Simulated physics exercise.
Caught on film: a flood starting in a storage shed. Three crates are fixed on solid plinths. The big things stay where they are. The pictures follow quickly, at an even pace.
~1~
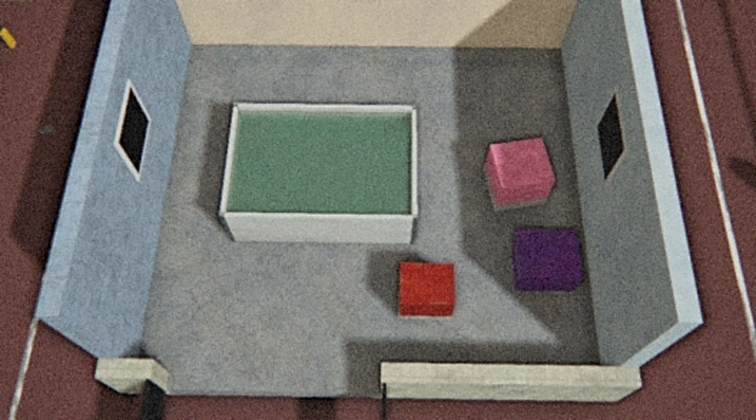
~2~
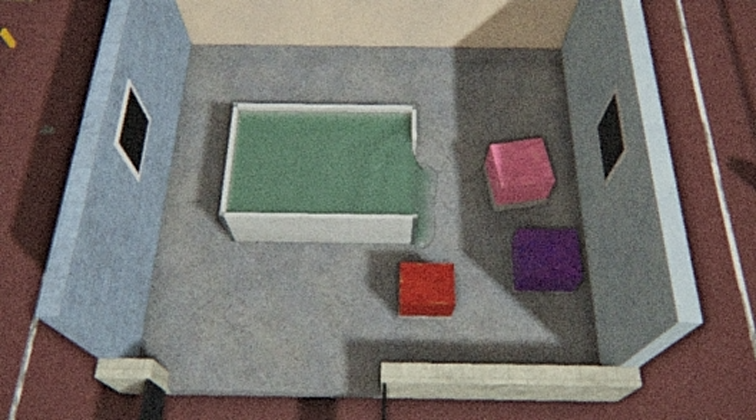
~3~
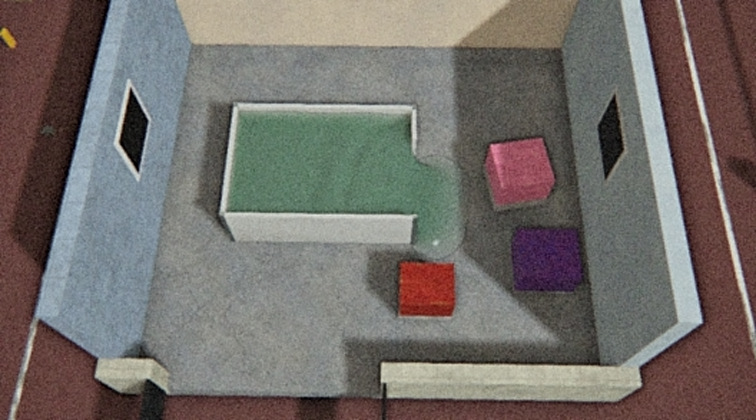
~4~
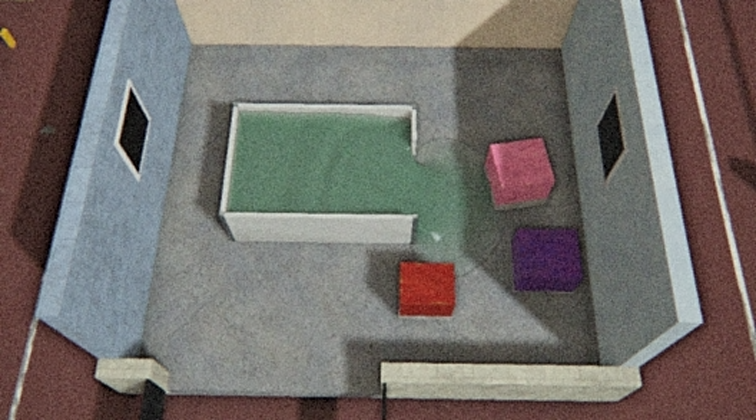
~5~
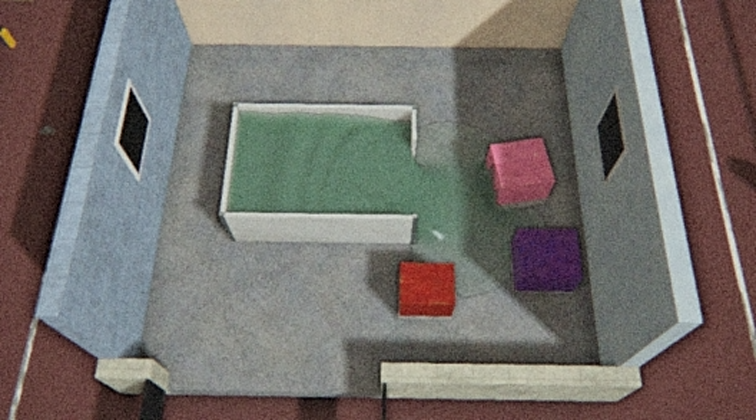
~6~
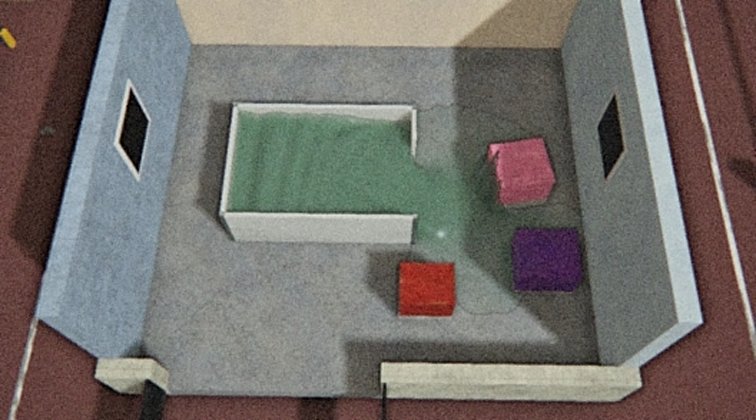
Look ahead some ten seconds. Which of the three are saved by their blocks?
One by one: The purple crate gets wet; the pink crate gets wet; the red crate gets wet.
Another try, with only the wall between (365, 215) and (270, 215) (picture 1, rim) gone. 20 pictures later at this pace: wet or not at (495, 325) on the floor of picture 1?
There: Covered.
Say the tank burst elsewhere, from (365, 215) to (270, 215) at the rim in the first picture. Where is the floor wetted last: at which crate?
It is the crate marked pink.
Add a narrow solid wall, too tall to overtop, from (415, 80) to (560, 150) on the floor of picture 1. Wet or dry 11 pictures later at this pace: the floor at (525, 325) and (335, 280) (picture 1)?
In turn: Flooded, no water.
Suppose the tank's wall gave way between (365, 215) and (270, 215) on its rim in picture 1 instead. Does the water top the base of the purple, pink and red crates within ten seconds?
The purple crate ends up wet, the pink crate stays dry, the red crate is wetted.
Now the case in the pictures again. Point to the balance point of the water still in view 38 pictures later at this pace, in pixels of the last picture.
Close to (393, 192).
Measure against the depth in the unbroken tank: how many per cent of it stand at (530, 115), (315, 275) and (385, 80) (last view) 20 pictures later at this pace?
Roughly 14, 4 and 6 per cent, in turn.
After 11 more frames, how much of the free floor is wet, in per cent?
Some 45 per cent.
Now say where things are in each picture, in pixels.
In the first frame, the water tank at (322, 162) is whole and still.
In the second frame, the front is at (425, 242), out from the gap at (411, 194).
In the third frame, water pours out at (411, 196) and has run to (455, 168).
In the fourth frame, the front is at (498, 232), out from the gap at (411, 196).
In the fifth frame, the front is at (537, 229), out from the gap at (411, 196).
In the sixth frame, the front is at (578, 233), out from the gap at (411, 197).
A moment on, water covers 30 % of the floor; the purple crate water round its plinth, the pink crate water round its plinth, the red crate water round its plinth.
Next, water covers 45 % of the floor; the purple crate water round its plinth, the pink crate water round its plinth, the red crate water round its plinth.
Then, water covers 70 % of the floor; the purple crate water round its plinth, the pink crate water round its plinth, the red crate water round its plinth.
Later, water covers 100 % of the floor; the purple crate water round its plinth, the pink crate water round its plinth, the red crate water round its plinth.
In the end, water covers 100 % of the floor; the purple crate was topped, the pink crate was topped, the red crate was topped.
